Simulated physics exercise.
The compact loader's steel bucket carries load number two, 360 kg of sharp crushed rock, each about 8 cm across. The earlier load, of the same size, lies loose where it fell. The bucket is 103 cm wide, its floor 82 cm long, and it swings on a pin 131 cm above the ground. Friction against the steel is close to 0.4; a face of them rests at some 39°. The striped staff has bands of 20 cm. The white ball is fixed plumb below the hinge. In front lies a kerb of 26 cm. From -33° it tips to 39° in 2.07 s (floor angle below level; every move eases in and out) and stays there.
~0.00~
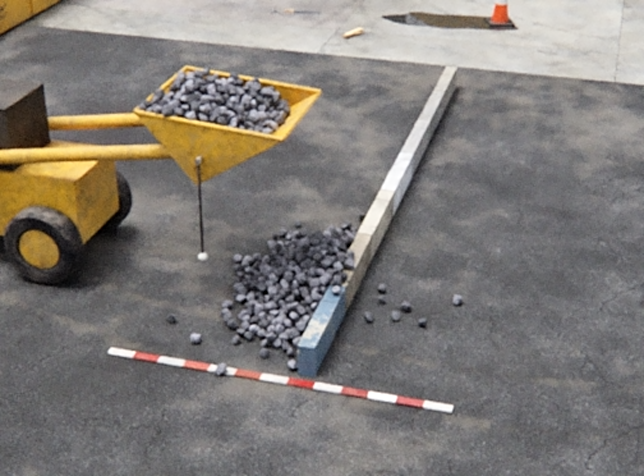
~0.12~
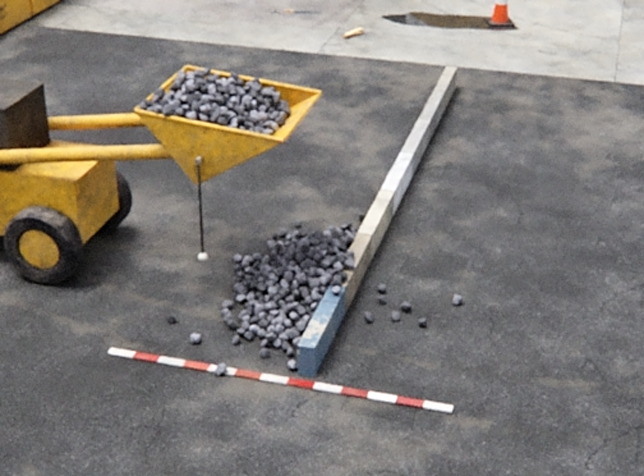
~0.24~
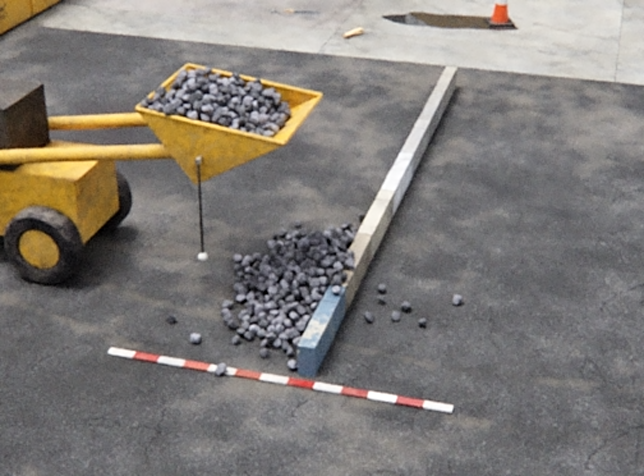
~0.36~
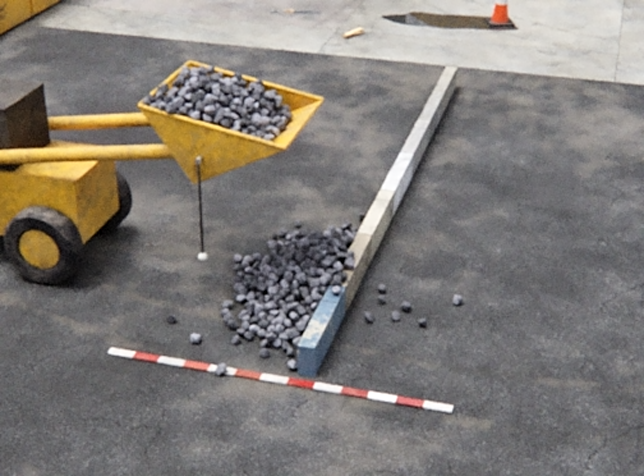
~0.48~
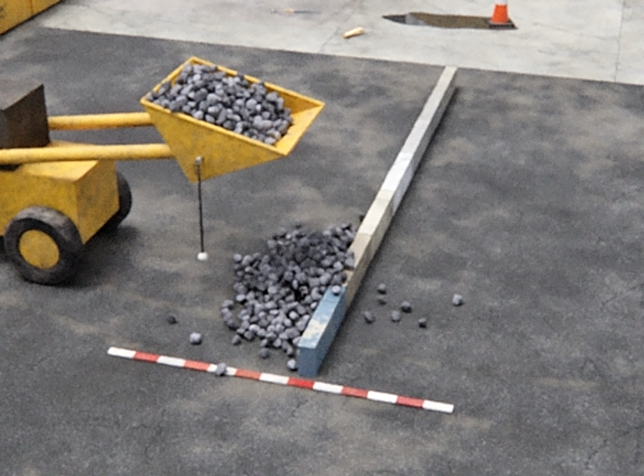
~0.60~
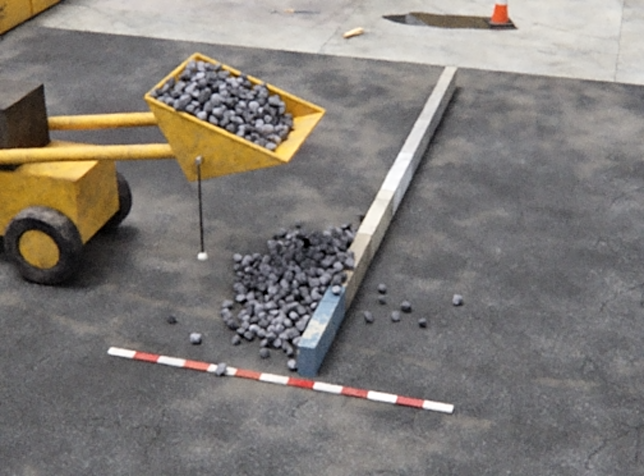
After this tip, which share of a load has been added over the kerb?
Roughly 19 per cent of a load more.
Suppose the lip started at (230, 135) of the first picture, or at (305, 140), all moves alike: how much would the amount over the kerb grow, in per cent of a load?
First some 0, then 50 per cent.
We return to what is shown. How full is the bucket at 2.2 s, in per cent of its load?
It holds some 25 per cent.
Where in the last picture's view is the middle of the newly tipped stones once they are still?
Around (314, 266).
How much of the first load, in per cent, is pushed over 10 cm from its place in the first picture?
About 5 per cent.
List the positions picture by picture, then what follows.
Lip at (283, 140), floor tilted -33°, highest stones at (212, 82). The earlier load is highest near (318, 258), 34 cm above ground level, 99 % on this side of the kerb, 1 % over the kerb, in the first picture.
Lip at (283, 141), floor tilted -32°, highest stones at (208, 81); the stones move at 0.1 m/s on average, in the second picture.
Lip at (284, 144), floor tilted -30°, highest stones at (203, 79); the stones move at 0.1 m/s on average, in the third picture.
The bucket is at -27°, its lip at (286, 148); the top of the load is at (201, 75); the stones move at 0.1 m/s on average, in the fourth picture.
Lip at (287, 154), floor tilted -23°, highest stones at (194, 74); the stones move at 0.2 m/s on average, in the fifth picture.
The bucket is at -18°, its lip at (288, 162); the top of the load is at (198, 71); the stones move at 0.2 m/s on average, in the sixth picture.
After 1.5 s the floor is at 28°; in per cent of one load, 96 in the bucket, 103 on this side of the kerb, 1 over the kerb; the foremost stones are at (395, 302).
After 2.2 s the floor is at 39°; in per cent of one load, 26 in the bucket, 170 on this side of the kerb, 5 over the kerb; the foremost stones are at (416, 304).
After 2.5 s the floor is at 39°; in per cent of one load, 3 in the bucket, 183 on this side of the kerb, 14 over the kerb; the foremost stones are at (445, 304).
After 5.2 s the floor is at 39°; in per cent of one load, 0 in the bucket, 180 on this side of the kerb, 20 over the kerb; the foremost stones are at (465, 306). Net gain over the kerb, 19.
